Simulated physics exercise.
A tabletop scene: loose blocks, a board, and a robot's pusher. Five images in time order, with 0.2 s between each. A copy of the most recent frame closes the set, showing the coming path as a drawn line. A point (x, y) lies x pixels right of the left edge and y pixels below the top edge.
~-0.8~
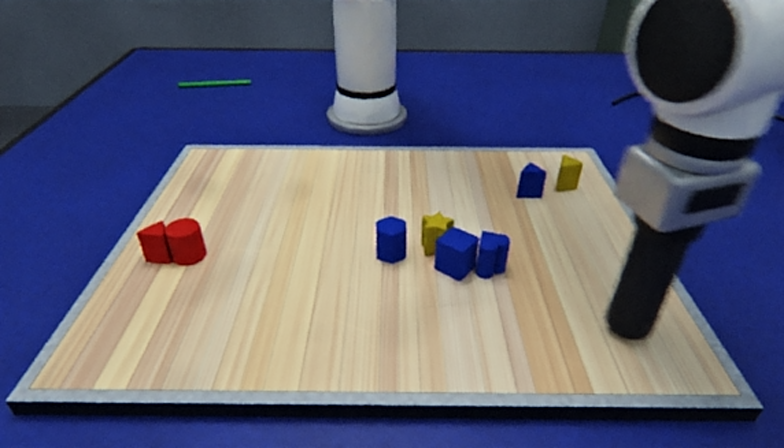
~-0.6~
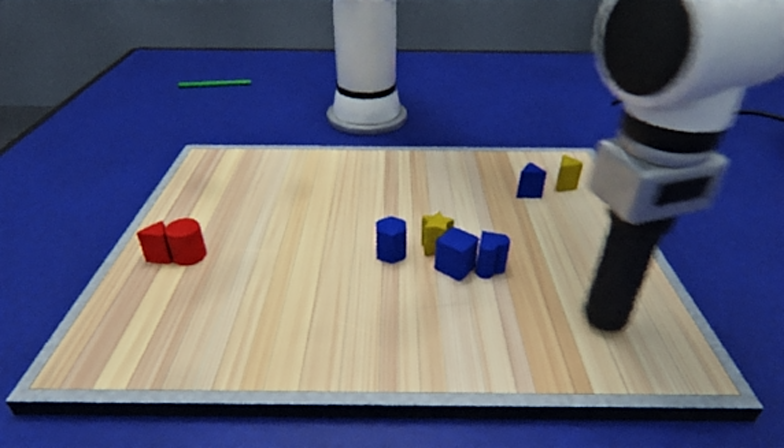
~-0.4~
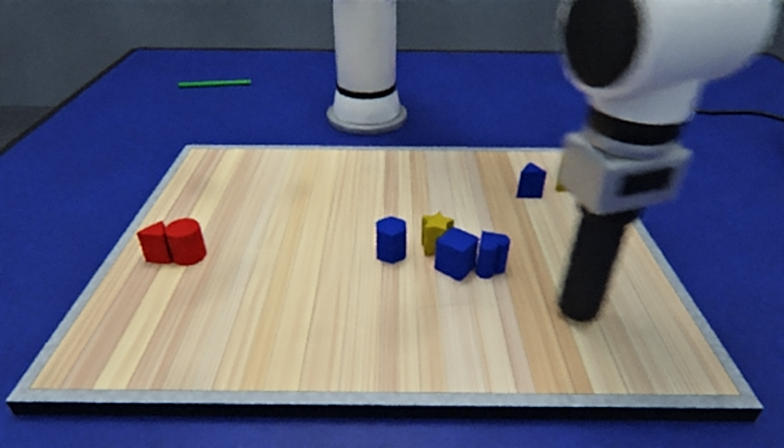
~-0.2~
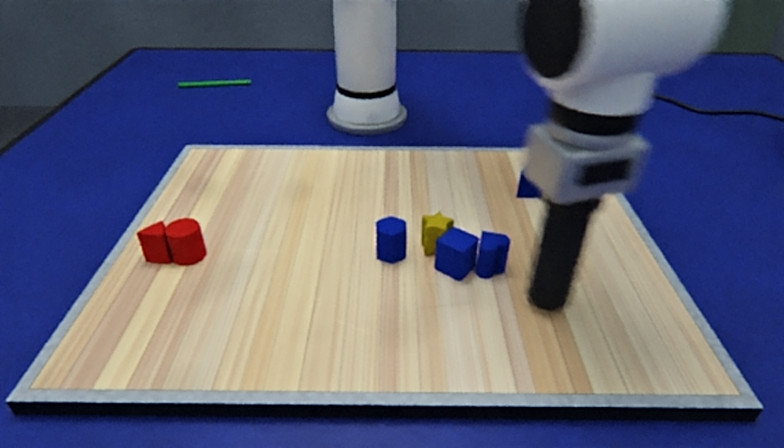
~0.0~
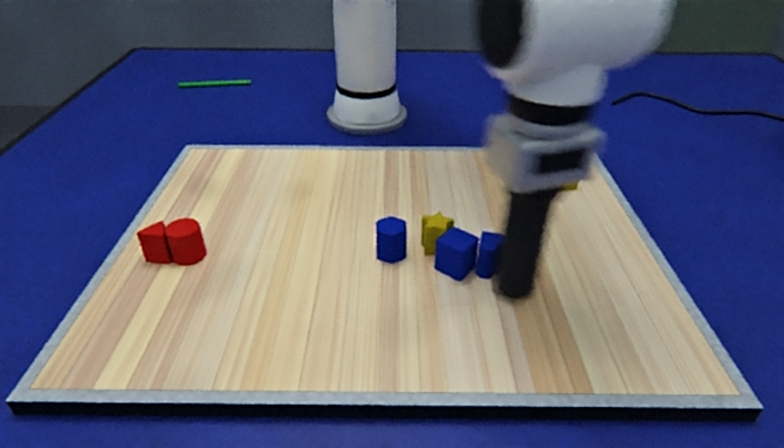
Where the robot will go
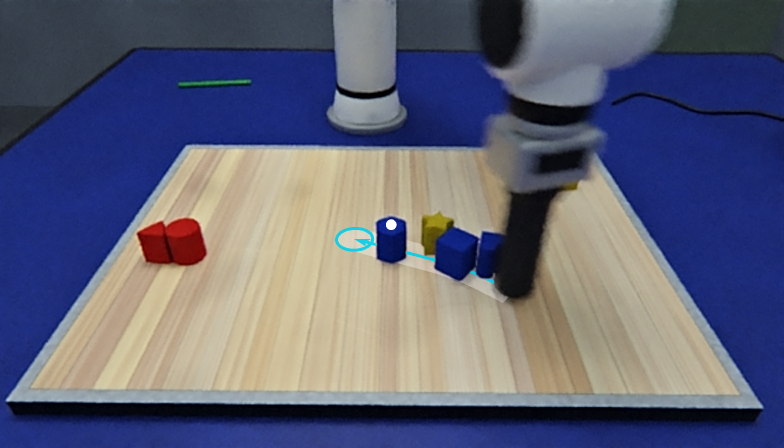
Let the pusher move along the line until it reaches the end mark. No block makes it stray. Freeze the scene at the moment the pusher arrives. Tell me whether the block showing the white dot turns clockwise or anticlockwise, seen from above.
The answer is counter-clockwise.
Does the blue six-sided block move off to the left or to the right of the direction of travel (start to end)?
Sideways shift: Left.
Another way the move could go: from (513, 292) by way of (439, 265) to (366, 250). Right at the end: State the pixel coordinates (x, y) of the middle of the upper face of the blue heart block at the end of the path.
Near (482, 228).
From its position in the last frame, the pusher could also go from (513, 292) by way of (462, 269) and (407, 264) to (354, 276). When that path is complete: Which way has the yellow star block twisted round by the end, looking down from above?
Viewed from overhead, the yellow star block winds up turned clockwise.
The drawn path runs from (513, 292) by way of (433, 259) to (355, 239); the dot is on the blue six-sided block.
On the path given first. One third of the way, pusher (460, 262); yellow star block (417, 209), turned 55° clockwise; blue square piece (429, 226), turned 25° anticlockwise; blue heart block (477, 223), turned 60° clockwise.
Two thirds of the way, pusher (405, 246); blue six-sided block (342, 213), turned 40° anticlockwise; yellow star block (412, 203), turned 85° clockwise; blue square piece (379, 211); blue heart block (477, 223), turned 65° clockwise.
At the end, pusher (354, 233); blue six-sided block (319, 210), turned 95° anticlockwise; yellow star block (412, 203), turned 85° clockwise; blue square piece (349, 193), turned 50° clockwise; blue heart block (477, 223), turned 65° clockwise.
